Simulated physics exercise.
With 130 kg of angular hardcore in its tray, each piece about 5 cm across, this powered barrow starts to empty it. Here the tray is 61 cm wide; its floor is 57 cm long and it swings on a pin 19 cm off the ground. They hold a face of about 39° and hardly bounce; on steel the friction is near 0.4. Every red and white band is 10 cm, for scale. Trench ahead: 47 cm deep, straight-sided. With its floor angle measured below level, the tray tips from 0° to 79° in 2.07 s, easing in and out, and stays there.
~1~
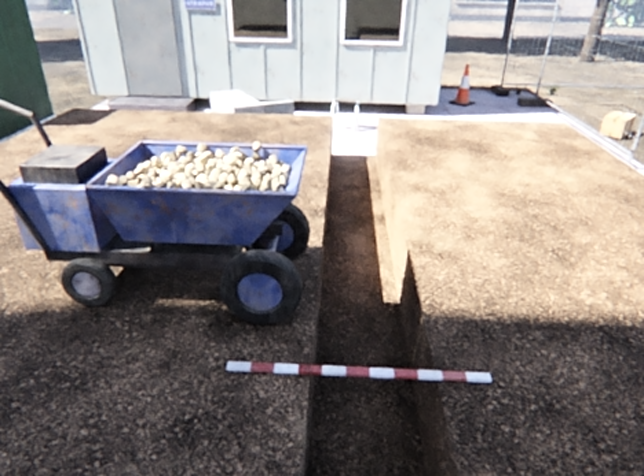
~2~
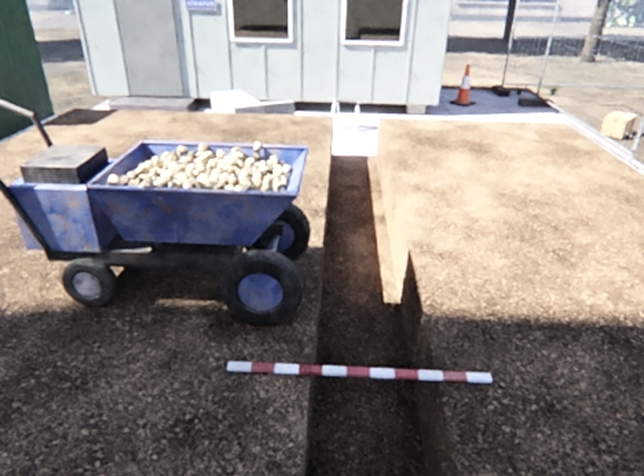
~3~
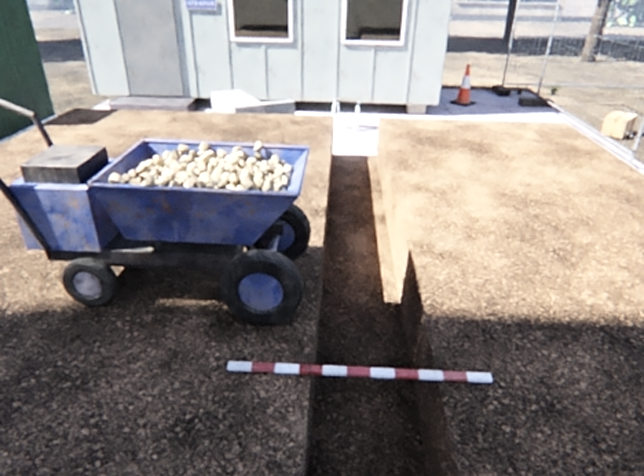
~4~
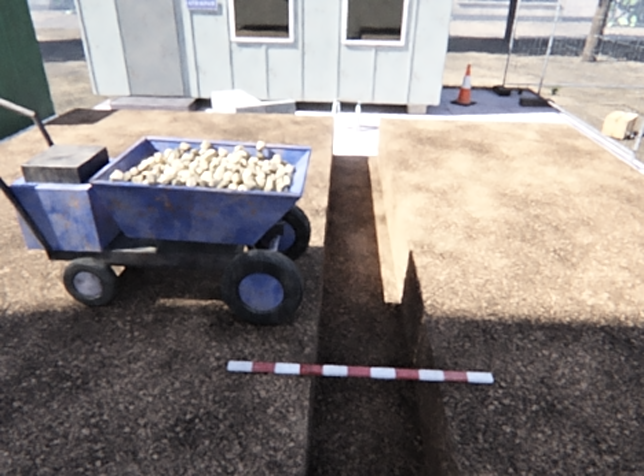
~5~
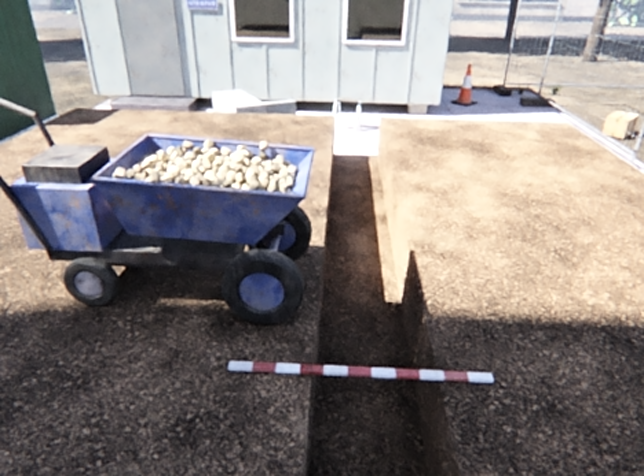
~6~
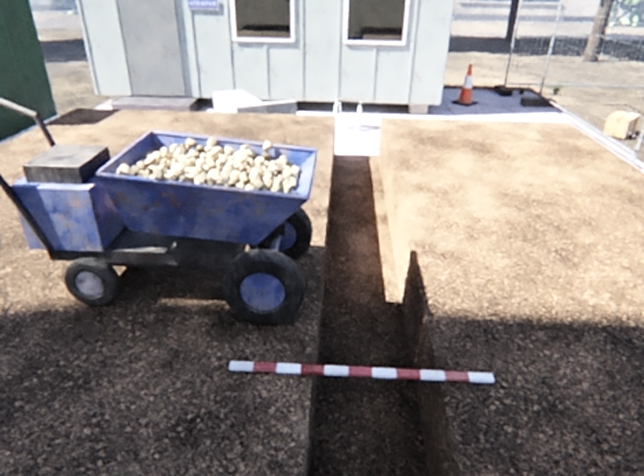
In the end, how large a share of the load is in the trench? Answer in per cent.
A share of roughly 92 %.
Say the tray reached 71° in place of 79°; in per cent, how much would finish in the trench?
About 85%.
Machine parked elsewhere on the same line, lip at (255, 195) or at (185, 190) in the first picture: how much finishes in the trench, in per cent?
100 % and 60 %.
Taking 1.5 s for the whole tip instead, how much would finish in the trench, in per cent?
Something close to 90 per cent.
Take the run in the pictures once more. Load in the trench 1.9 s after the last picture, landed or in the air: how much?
I'd say near 55 per cent at that time.
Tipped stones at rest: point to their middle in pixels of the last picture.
Centre estimate: Around (387, 349).
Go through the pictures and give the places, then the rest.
The first frame shows lip at (296, 195), floor tilted 0°, highest stones at (221, 159).
In the second frame, the tray is at 0°, its lip at (297, 195); the top of the load is at (213, 159).
In the third frame, the tray is at 1°, its lip at (298, 195); the top of the load is at (211, 156).
In the fourth frame, the tray is at 2°, its lip at (301, 196); the top of the load is at (213, 155).
In the fifth frame, the tray is at 3°, its lip at (304, 197); the top of the load is at (205, 155).
The sixth frame shows lip at (308, 199), floor tilted 5°, highest stones at (199, 152).
Then, 1.2 s after the last picture the floor is at 67°, 99 % in the tray, 1 % in the trench; the foremost stones are at (393, 294).
Then, 1.9 s after the last picture the floor is at 79°, 41 % in the tray, 53 % in the trench, 6 % past the trench; the foremost stones are at (481, 306).
Then, 2.2 s after the last picture the floor is at 79°, 15 % in the tray, 77 % in the trench, 8 % past the trench; the foremost stones are at (514, 315).
Then, 4.2 s after the last picture the floor is at 79°, 0 % in the tray, 92 % in the trench, 8 % past the trench; the foremost stones are at (518, 316).
